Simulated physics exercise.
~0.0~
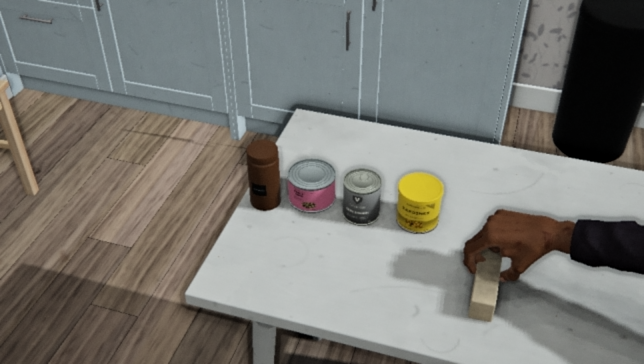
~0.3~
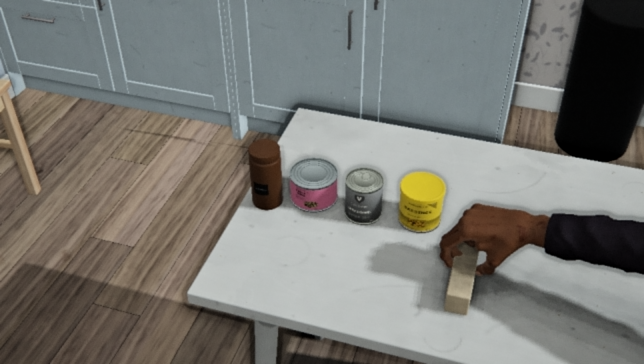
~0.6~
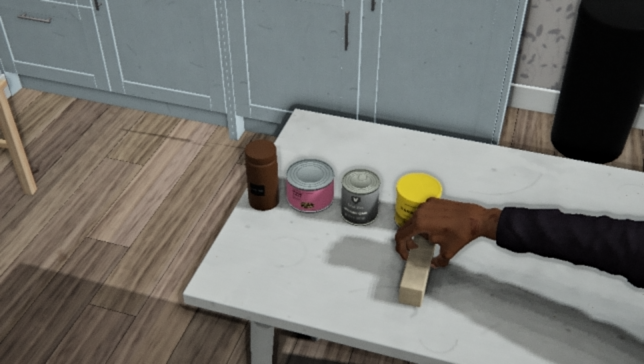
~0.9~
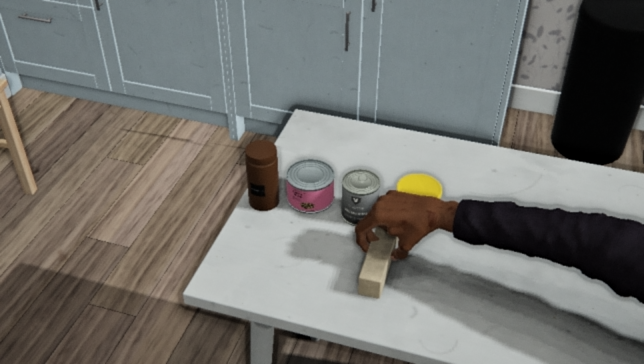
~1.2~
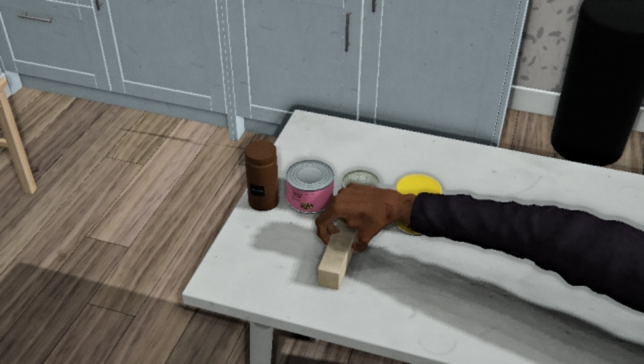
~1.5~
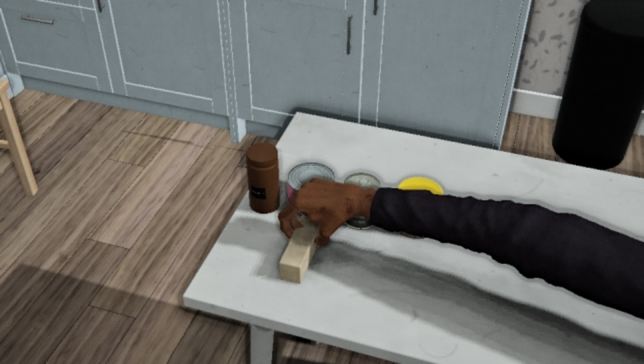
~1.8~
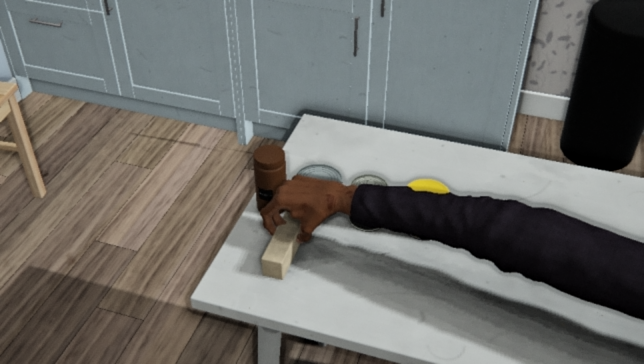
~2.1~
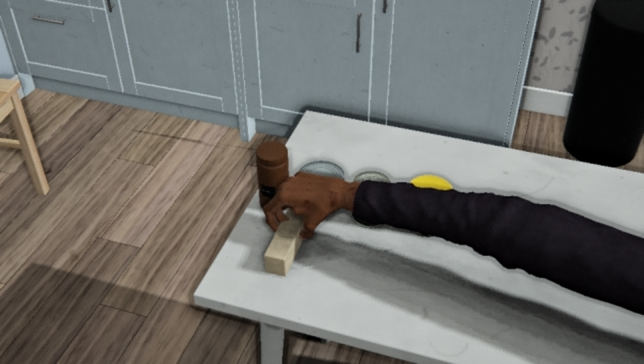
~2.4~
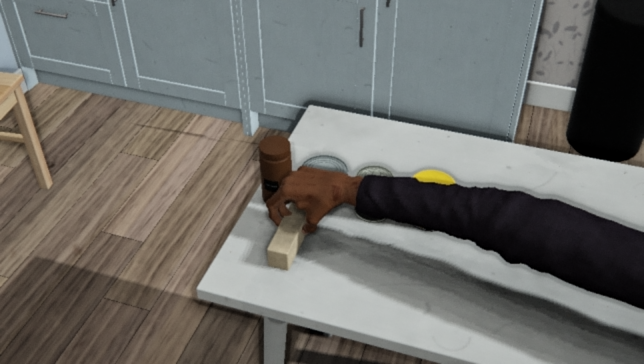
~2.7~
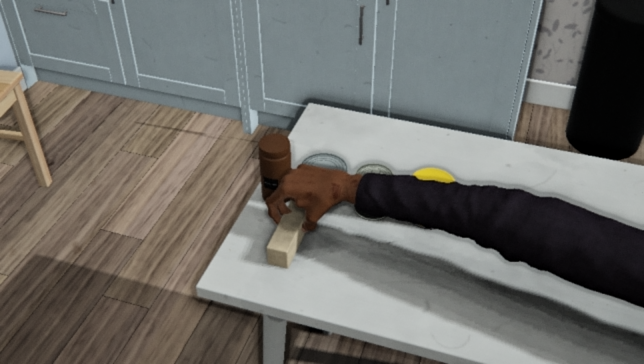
A hand sliding a pale block leftward across a white table in front of four closed containers, stopping near the brown jar.
